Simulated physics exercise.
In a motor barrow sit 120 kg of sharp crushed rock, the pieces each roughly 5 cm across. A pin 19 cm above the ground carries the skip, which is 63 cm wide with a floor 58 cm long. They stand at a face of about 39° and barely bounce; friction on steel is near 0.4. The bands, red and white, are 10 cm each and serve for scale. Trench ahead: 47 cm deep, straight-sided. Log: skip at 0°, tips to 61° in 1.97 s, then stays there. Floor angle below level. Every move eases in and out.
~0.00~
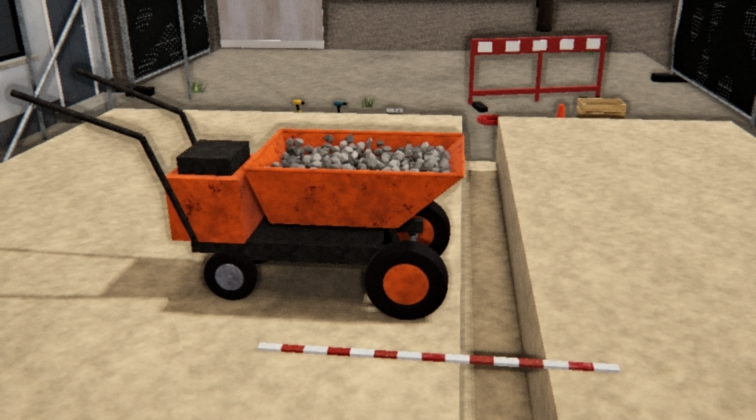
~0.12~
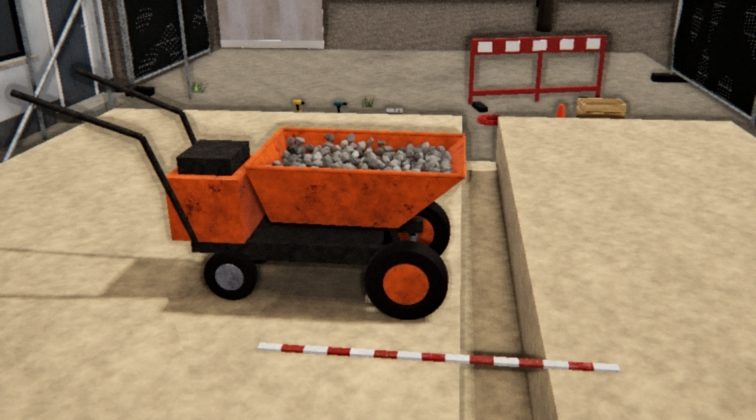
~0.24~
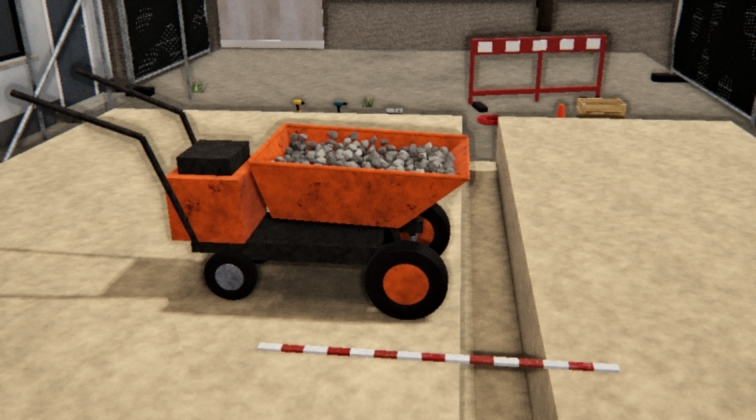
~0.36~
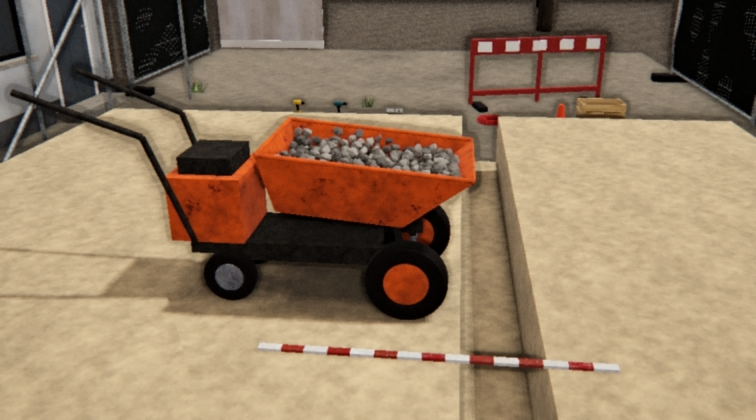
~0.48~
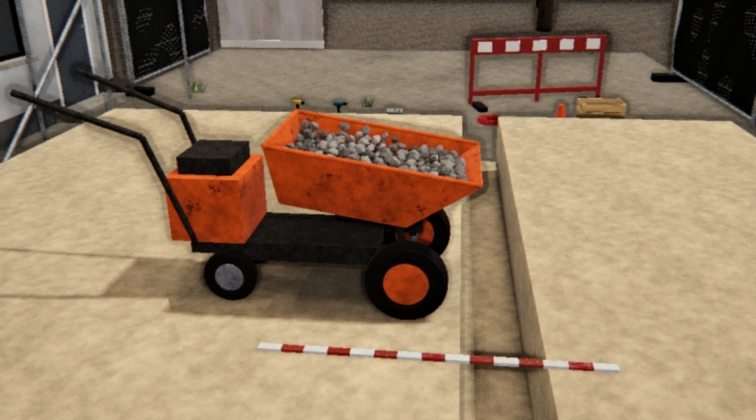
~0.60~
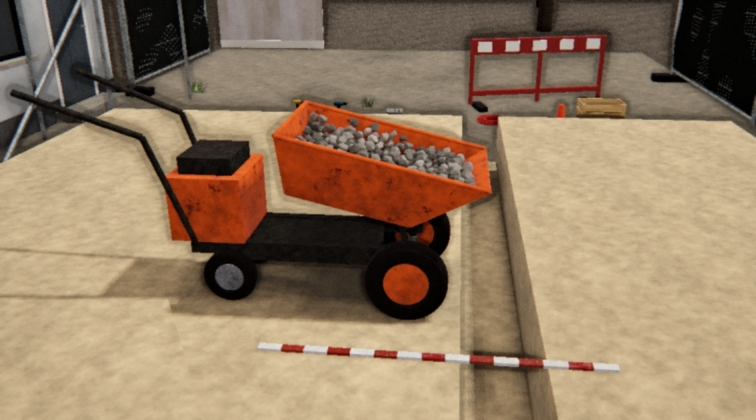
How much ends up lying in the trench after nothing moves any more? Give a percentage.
A share of about 30 per cent.
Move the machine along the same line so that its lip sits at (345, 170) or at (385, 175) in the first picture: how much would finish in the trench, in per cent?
I'd expect some 60 per cent, then some 80.
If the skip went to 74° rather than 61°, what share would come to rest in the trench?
Roughly 10 percent.
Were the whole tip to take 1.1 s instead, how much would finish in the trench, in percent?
Roughly 25 per cent would.
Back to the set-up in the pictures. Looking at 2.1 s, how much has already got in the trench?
Roughly 0% by that time.
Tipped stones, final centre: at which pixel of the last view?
I'd point to around (554, 292).
After 1.5 s the floor is at 52°; 100 % in the skip; the foremost stones are at (521, 231).
After 2.1 s the floor is at 61°; 79 % in the skip, 1 % in the trench, 20 % past the trench; the foremost stones are at (586, 291).
After 2.4 s the floor is at 61°; 54 % in the skip, 2 % in the trench, 44 % past the trench; the foremost stones are at (645, 290).
After 4.4 s the floor is at 61°; 19 % in the skip, 30 % in the trench, 51 % past the trench; the foremost stones are at (659, 282).
